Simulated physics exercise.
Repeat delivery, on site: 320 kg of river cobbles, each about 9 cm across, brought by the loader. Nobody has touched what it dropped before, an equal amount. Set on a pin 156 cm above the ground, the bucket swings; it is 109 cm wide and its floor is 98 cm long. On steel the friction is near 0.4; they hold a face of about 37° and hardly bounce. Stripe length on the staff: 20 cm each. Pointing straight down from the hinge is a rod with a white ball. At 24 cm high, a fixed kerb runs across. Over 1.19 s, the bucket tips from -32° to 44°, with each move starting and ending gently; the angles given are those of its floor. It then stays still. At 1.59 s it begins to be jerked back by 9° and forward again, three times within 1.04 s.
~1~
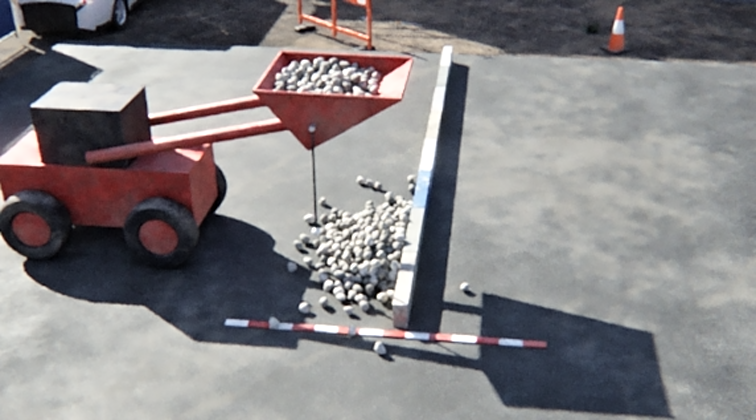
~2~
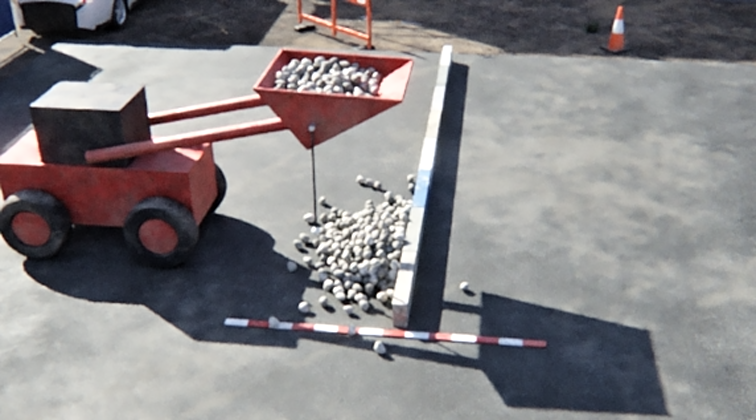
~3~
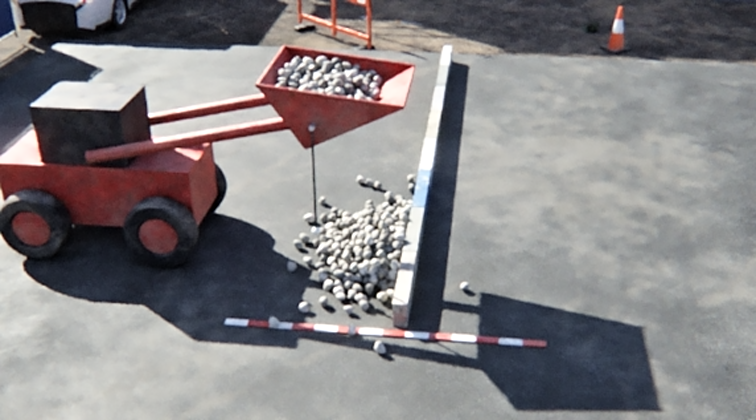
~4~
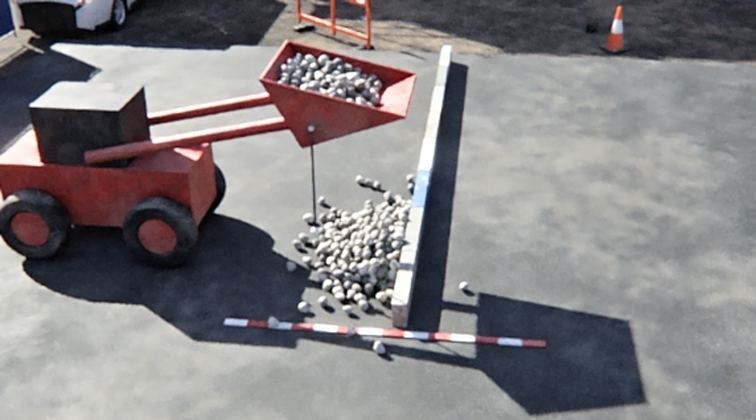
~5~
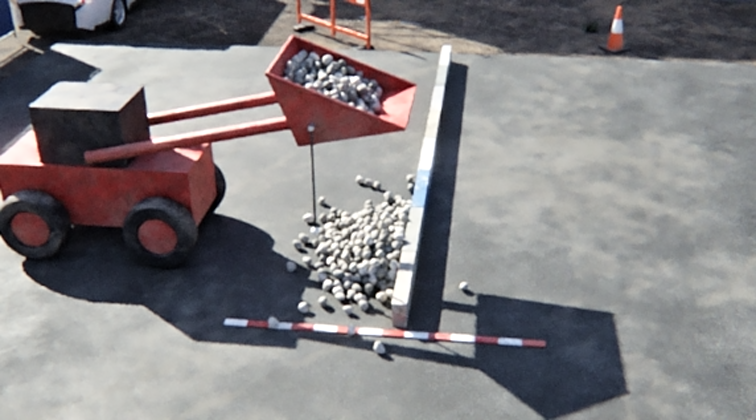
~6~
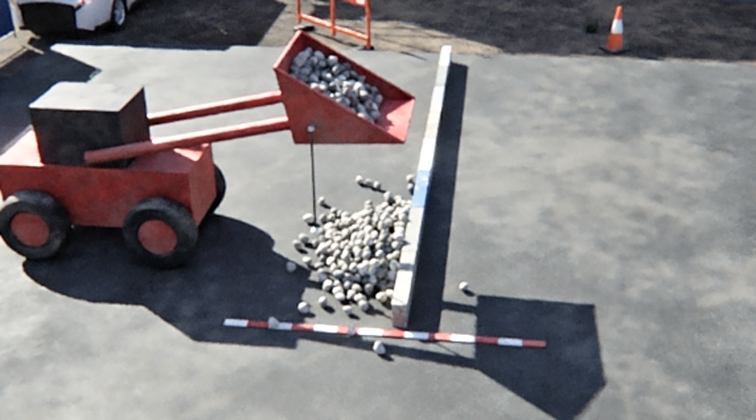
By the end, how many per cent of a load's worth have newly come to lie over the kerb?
About 69 per cent have newly come to lie there.
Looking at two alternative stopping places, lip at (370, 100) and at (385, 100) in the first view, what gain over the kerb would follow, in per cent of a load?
30 % and 45 %.
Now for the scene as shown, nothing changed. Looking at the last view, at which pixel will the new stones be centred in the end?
In the last view, about pixel (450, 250).
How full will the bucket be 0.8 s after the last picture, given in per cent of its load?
It still holds about 50 per cent.
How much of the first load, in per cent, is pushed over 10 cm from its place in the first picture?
I'd say roughly 0 per cent of them.
Then, 0.4 s after the last picture the floor is at 32°; in per cent of one load, 100 in the bucket, 100 on this side of the kerb; the foremost stones are at (410, 249).
Then, 0.8 s after the last picture the floor is at 44°; in per cent of one load, 49 in the bucket, 149 on this side of the kerb, 2 over the kerb; the foremost stones are at (427, 231).
Then, 2.6 s after the last picture the floor is at 44°; in per cent of one load, 0 in the bucket, 131 on this side of the kerb, 69 over the kerb; the foremost stones are at (640, 270).
Then, 5.3 s after the last picture the floor is at 44°; in per cent of one load, 0 in the bucket, 131 on this side of the kerb, 69 over the kerb; the foremost stones are at (640, 260). Net gain over the kerb, 69.
